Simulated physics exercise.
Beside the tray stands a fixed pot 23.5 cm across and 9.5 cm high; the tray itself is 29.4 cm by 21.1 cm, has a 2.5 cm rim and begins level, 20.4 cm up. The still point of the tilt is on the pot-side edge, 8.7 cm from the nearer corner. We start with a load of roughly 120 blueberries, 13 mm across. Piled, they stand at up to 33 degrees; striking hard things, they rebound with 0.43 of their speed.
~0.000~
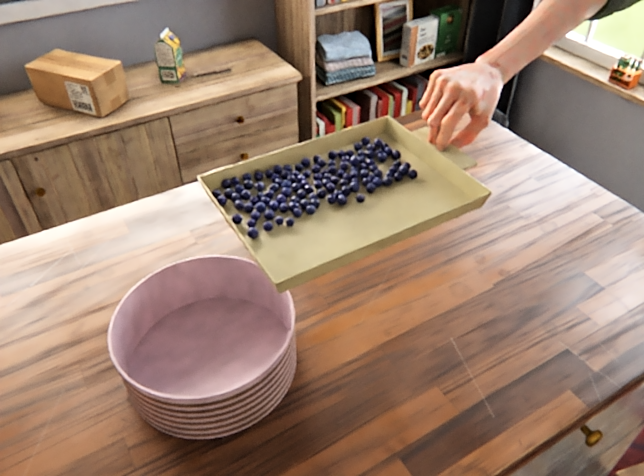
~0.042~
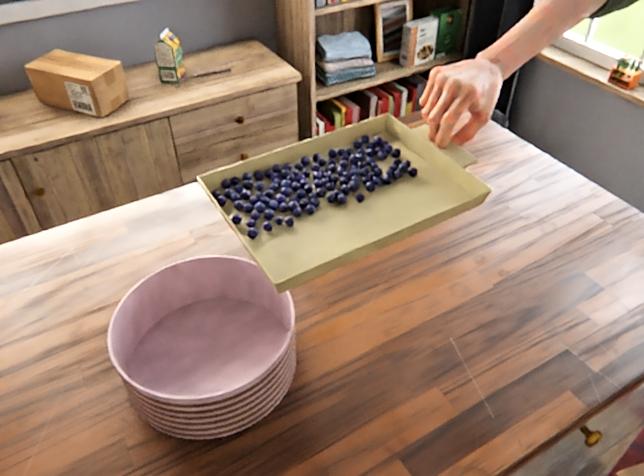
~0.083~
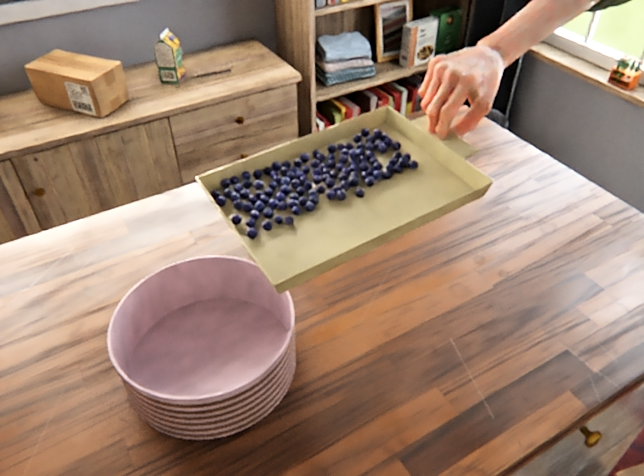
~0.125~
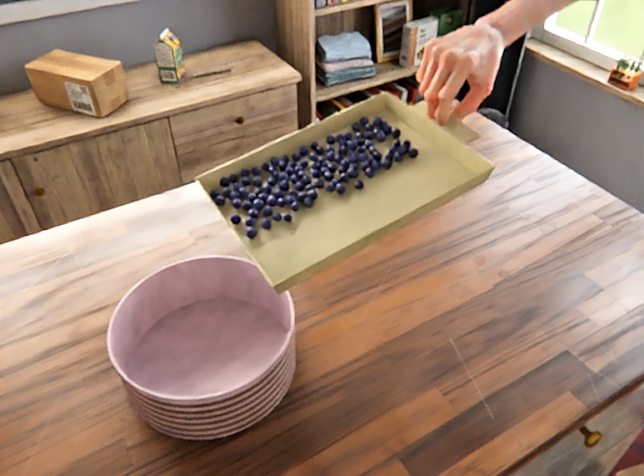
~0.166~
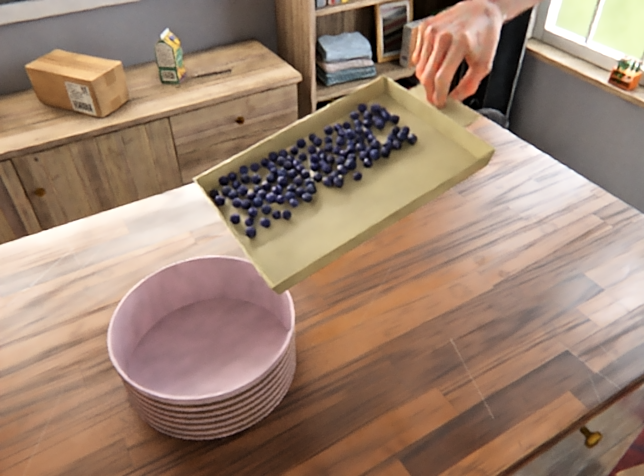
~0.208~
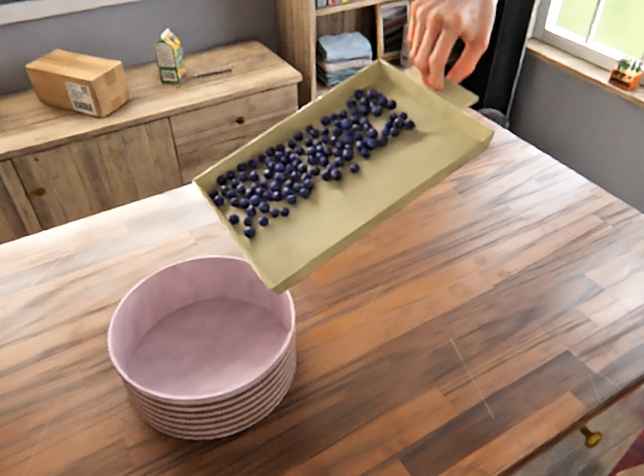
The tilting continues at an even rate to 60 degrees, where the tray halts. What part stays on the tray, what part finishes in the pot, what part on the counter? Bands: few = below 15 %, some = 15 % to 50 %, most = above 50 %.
Left on the tray: Most, pot: Some, counter: Few.
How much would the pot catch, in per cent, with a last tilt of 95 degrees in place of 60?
That would be around 100 percent.
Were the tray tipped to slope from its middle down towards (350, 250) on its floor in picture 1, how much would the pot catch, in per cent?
5 %.
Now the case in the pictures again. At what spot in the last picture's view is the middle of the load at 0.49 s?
By then the middle of the load sits around (248, 171).
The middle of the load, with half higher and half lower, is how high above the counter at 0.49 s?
Height: Around 26 cm.
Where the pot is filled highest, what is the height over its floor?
My guess is around 1.5 centimetres.
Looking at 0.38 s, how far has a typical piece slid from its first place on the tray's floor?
About 3 cm.
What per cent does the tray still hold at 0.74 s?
Reading: Approx. 80%.
Then, at 0.38 s, tilt 41 degrees; the tray holds 100 %, the pot 0 %.
After 0.49 s, tilt 55 degrees; the tray holds 100 %, the pot 0 %.
After 0.74 s, tilt 60 degrees; the tray holds 80 %, the pot 0 %.
At rest (1.6 s), tray 75 %, pot 25 %, counter 5 %.
